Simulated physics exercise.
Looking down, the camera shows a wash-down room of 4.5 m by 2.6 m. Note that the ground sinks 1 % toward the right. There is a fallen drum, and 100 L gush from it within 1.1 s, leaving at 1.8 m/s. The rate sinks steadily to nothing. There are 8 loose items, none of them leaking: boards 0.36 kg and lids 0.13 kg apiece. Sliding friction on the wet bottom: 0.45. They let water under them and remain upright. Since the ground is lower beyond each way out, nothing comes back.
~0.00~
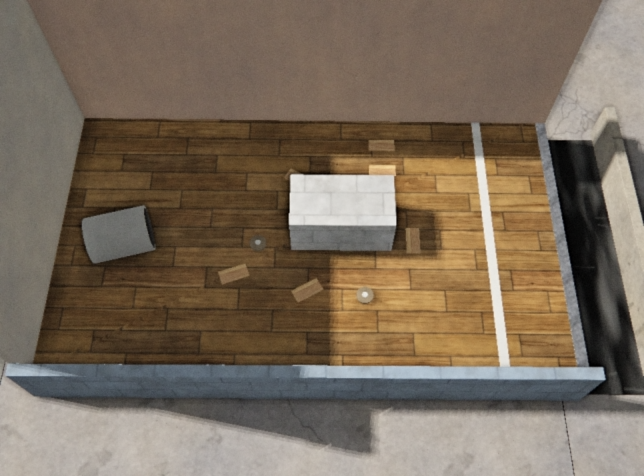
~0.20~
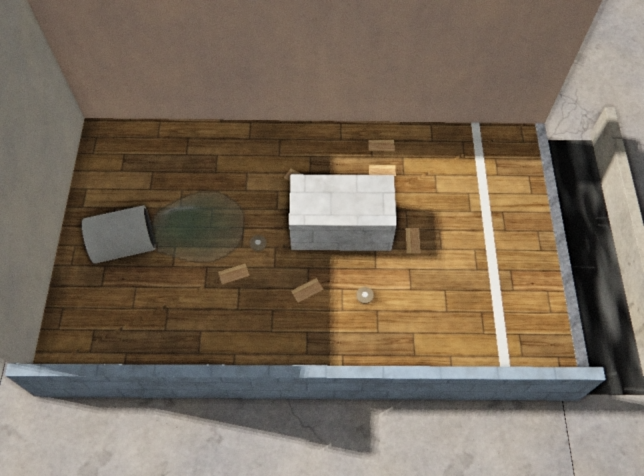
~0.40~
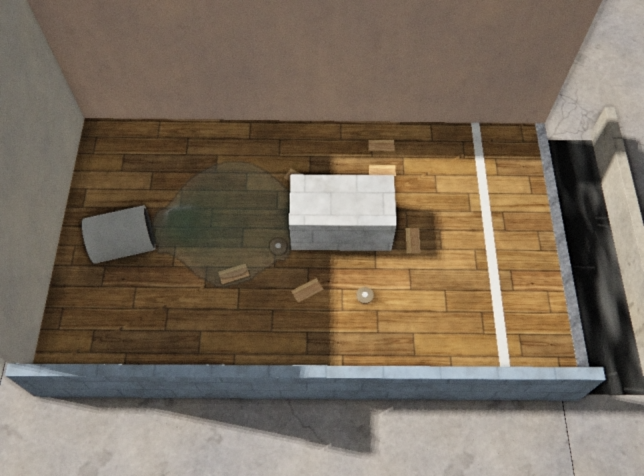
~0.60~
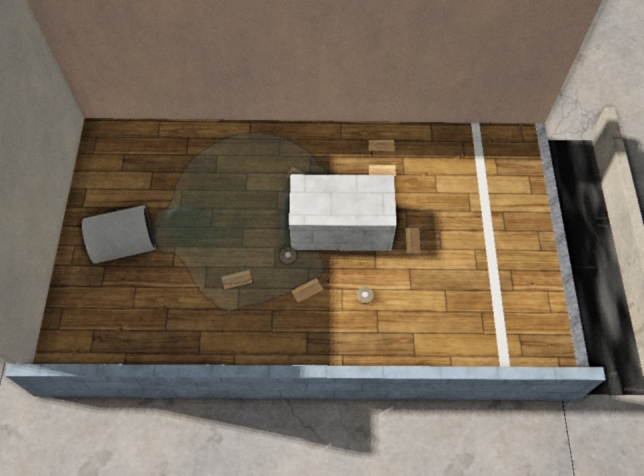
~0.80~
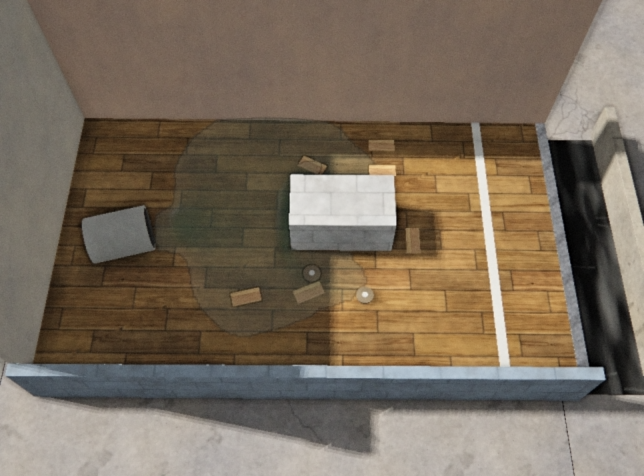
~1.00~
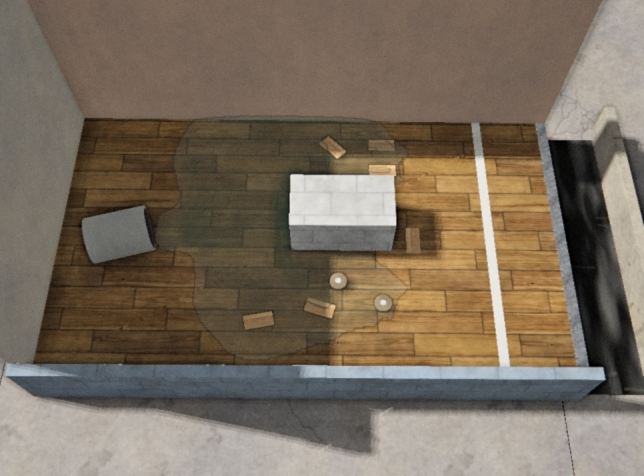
A wooden floor around a pale block was dry at first, then water spread rightward from a fallen drum at the left, passing around the block and shifting a few small boards and round lids.
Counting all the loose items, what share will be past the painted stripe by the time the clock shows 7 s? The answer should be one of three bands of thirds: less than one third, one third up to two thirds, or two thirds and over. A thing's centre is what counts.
It falls in the band one third up to two thirds.
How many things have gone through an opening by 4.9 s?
5.
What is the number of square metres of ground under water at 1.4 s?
Roughly 4.5 m2 of it is wet.
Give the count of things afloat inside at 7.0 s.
At that time the total is 0.
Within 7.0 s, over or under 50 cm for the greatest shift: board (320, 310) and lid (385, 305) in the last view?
Taking them one at a time, I'd say further, then further.
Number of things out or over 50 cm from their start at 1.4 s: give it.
The number I get is 5.
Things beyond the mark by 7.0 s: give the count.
Count: 5.
After 1.4 s 0 of 8 are over the mark; 5 afloat.
After 3.1 s 5 of 8 are over the mark; 3 afloat.
After 4.9 s 5 of 8 are over the mark; 0 afloat.
After 7.0 s 5 of 8 are over the mark; 0 afloat.
